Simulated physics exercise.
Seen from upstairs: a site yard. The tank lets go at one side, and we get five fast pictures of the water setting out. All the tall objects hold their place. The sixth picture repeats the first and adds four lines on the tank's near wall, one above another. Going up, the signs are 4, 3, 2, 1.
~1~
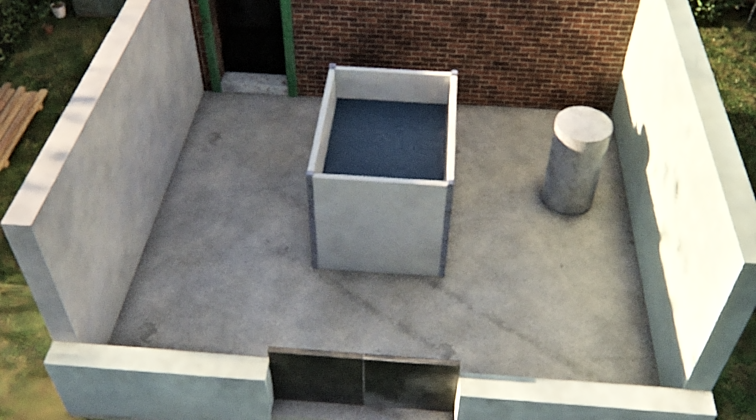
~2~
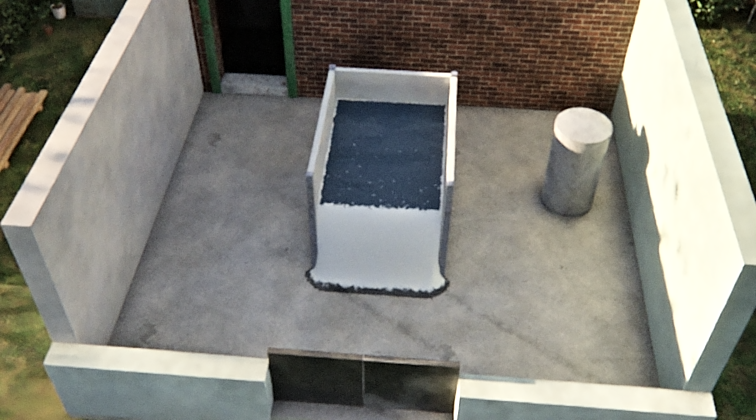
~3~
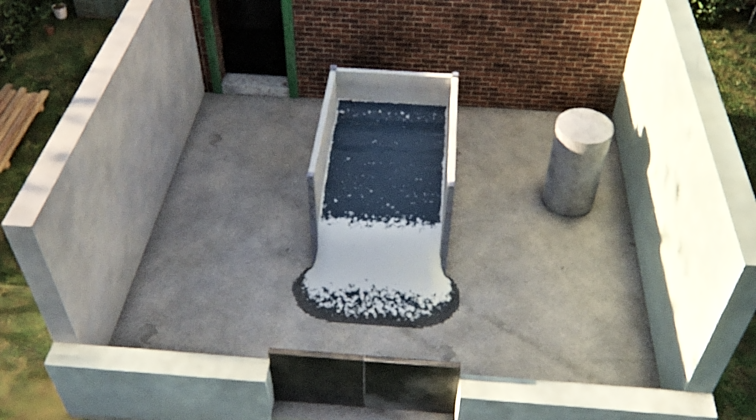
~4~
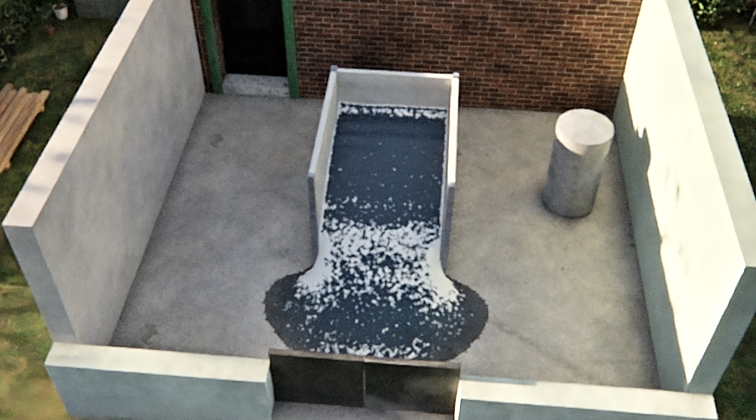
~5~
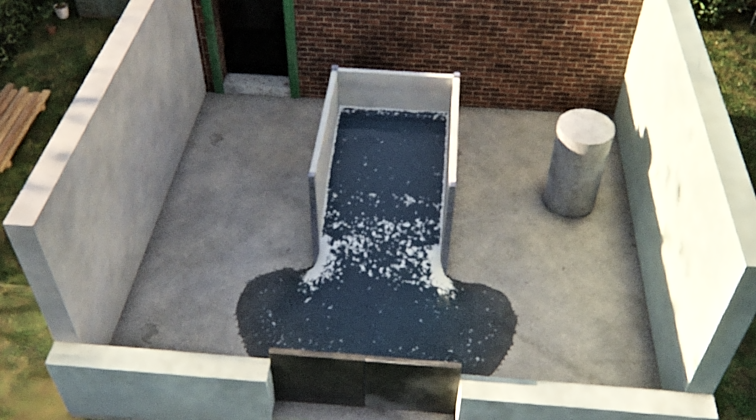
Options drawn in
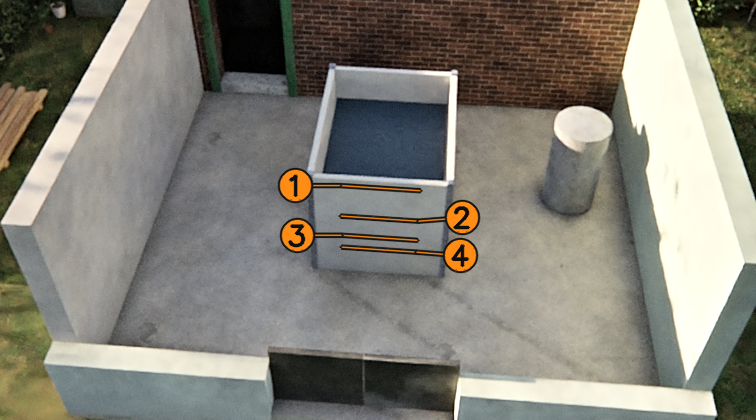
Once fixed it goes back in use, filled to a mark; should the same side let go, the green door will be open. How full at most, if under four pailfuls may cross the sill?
That is mark 2.
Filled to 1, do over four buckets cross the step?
Yes, it does.
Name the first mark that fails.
It is 1.
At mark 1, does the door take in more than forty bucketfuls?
No, less.
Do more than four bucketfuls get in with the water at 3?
No, not at all.
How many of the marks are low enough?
Three of them.
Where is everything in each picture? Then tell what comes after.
The first frame shows water in the tank at rest, its middle at (386, 149); foot of the green doorway at (255, 93); shut gate at (364, 362).
In the second frame, 2 % of the ground under water, visible out to (315, 276).
In the third frame, 4 % of the ground under water, visible out to (451, 305).
In the fourth frame, 10 % of the ground under water, visible out to (474, 321).
In the fifth frame, 16 % of the ground under water, visible out to (499, 327).
In orange, 1 at (379, 188); 2 at (379, 218); 3 at (379, 237); 4 at (379, 249); from the bottom up 4, 3, 2, 1.
With 1, about 13 bucketfuls get in.
With 2, a bucket or two gets in.
With 3, nothing gets over.
With 4, nothing gets over.
